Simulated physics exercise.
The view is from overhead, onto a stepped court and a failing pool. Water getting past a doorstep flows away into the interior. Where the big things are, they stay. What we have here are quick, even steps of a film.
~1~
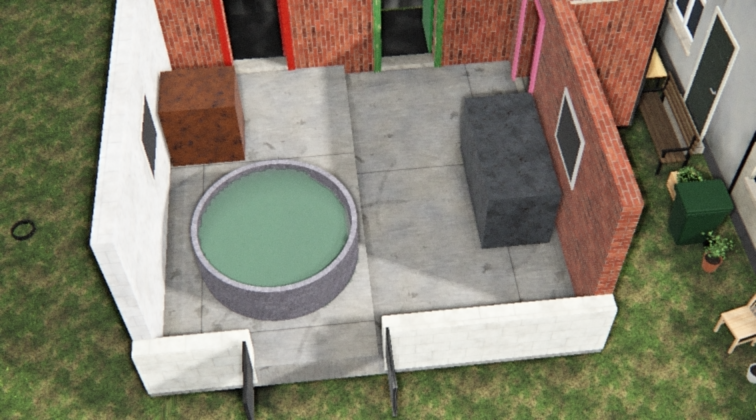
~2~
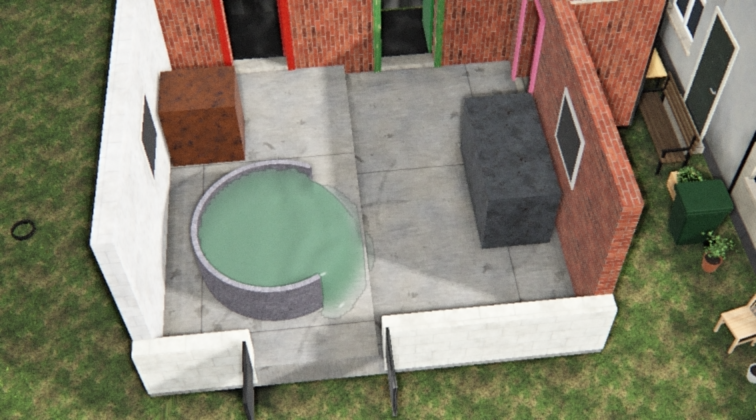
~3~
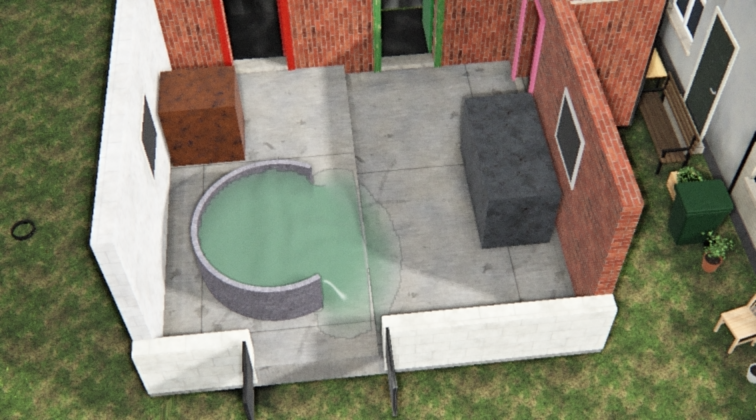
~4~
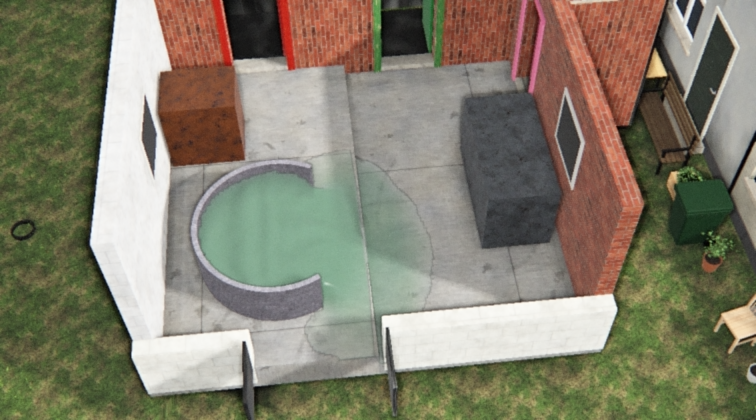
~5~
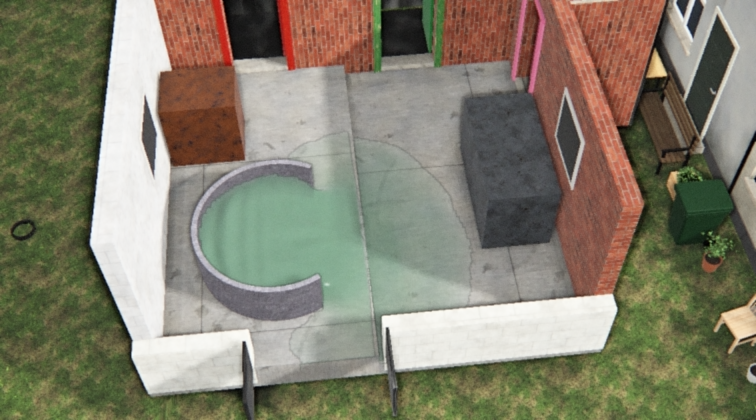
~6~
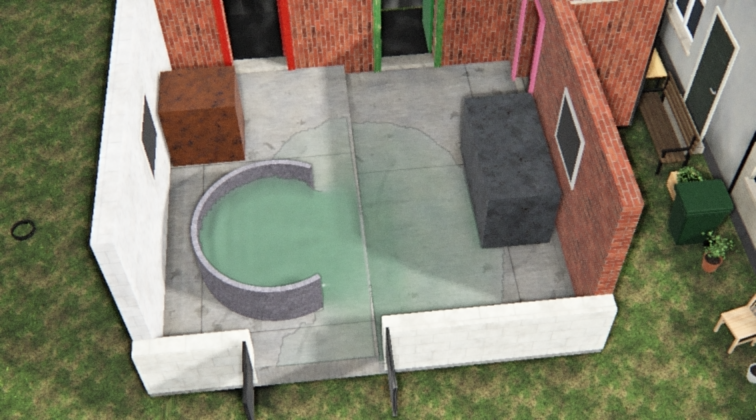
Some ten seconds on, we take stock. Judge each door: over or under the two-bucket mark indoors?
My call: Red door, under; pink door, over; green door, over.
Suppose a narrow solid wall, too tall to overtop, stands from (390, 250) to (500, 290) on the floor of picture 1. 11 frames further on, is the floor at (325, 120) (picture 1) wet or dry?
There: Not flooded.
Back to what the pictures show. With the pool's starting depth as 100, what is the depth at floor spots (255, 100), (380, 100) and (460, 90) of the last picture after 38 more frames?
First spot 0 %, second 25 %, third 14 %.
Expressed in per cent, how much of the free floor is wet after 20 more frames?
Roughly 55 percent.
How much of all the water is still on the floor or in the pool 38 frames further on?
Near 88 percent, give or take.
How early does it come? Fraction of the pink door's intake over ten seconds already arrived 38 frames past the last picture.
Result: 40 % of the ten-second total.
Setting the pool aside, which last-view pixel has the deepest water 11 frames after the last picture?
Check close to (580, 326).
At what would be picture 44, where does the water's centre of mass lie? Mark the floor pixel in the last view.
My reading is close to (428, 196).
A moment on, water covers 50 % of the floor; the red door not reached, the pink door not reached, the green door wet at the sill, nothing in.
Next, water covers 50 % of the floor; the red door not reached, the pink door wet at the sill, nothing in, the green door wet at the sill, nothing in.
Then, water covers 55 % of the floor; the red door not reached, the pink door under two buckets in, the green door over two buckets in.
Later, water covers 60 % of the floor; the red door not reached, the pink door over two buckets in, the green door over two buckets in.
In the end, water covers 55 % of the floor; the red door not reached, the pink door far over two buckets in, the green door far over two buckets in.
